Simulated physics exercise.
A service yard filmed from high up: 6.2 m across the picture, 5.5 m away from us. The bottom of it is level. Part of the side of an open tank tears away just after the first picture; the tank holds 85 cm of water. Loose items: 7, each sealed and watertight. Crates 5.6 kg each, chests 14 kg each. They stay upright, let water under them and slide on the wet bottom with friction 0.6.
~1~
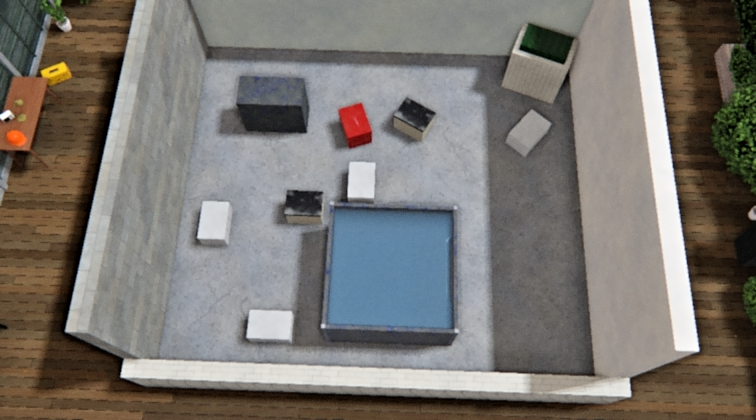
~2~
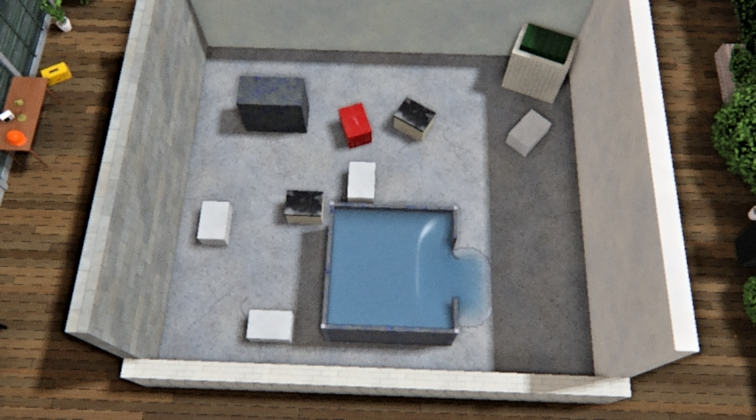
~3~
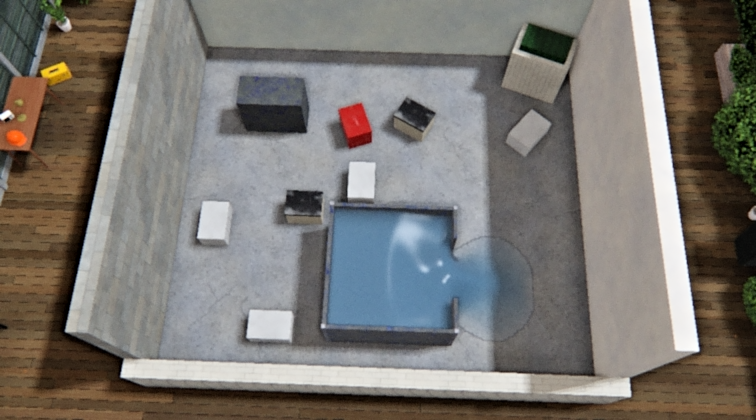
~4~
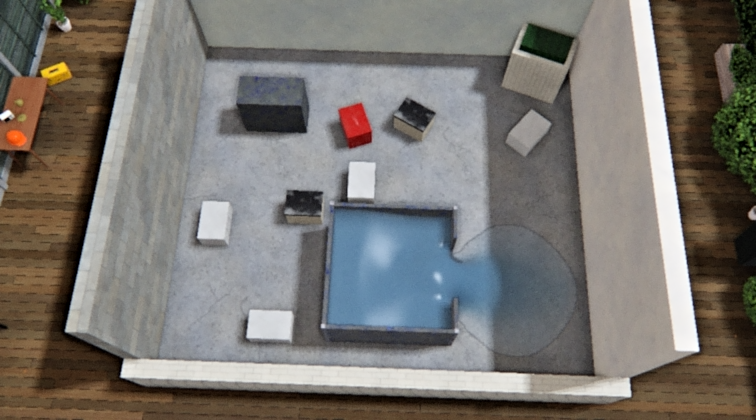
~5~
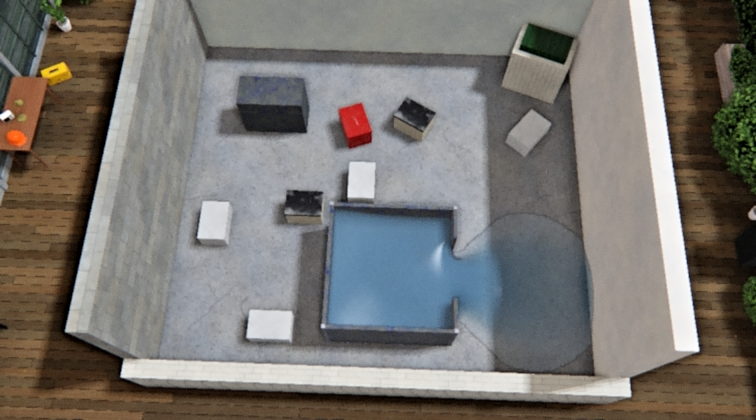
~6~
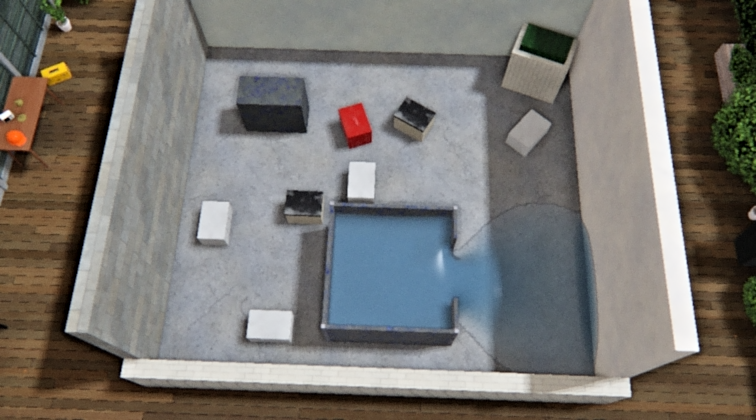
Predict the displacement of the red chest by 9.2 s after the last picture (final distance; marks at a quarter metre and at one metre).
It comes to rest a bit off.
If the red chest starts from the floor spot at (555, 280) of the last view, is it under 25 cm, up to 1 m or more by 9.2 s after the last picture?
Observed: Object goes well off.
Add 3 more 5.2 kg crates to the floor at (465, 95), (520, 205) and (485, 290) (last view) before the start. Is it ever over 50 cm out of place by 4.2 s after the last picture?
Order as asked - farther, farther, farther.
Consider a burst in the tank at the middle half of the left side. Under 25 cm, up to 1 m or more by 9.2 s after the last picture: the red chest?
Outcome for the red chest: It is borne far off.
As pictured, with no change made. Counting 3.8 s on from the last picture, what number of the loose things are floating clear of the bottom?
The number is 0.
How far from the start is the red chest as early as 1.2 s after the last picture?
Close to 0 cm.
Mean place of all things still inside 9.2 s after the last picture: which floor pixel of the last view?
It sits at about (318, 192).
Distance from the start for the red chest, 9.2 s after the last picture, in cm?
Roughly 60 centimetres.
Then, 1.2 s after the last picture the red chest is near (355, 120), 0.0 m from its start, aground; 0 afloat.
Then, 3.8 s after the last picture the red chest is near (355, 120), 0.0 m from its start, aground; 0 afloat.
Then, 6.2 s after the last picture the red chest is near (355, 120), 0.0 m from its start, aground; 4 afloat.
Then, 9.2 s after the last picture the red chest is near (316, 136), 0.7 m from its start, afloat; 7 afloat.
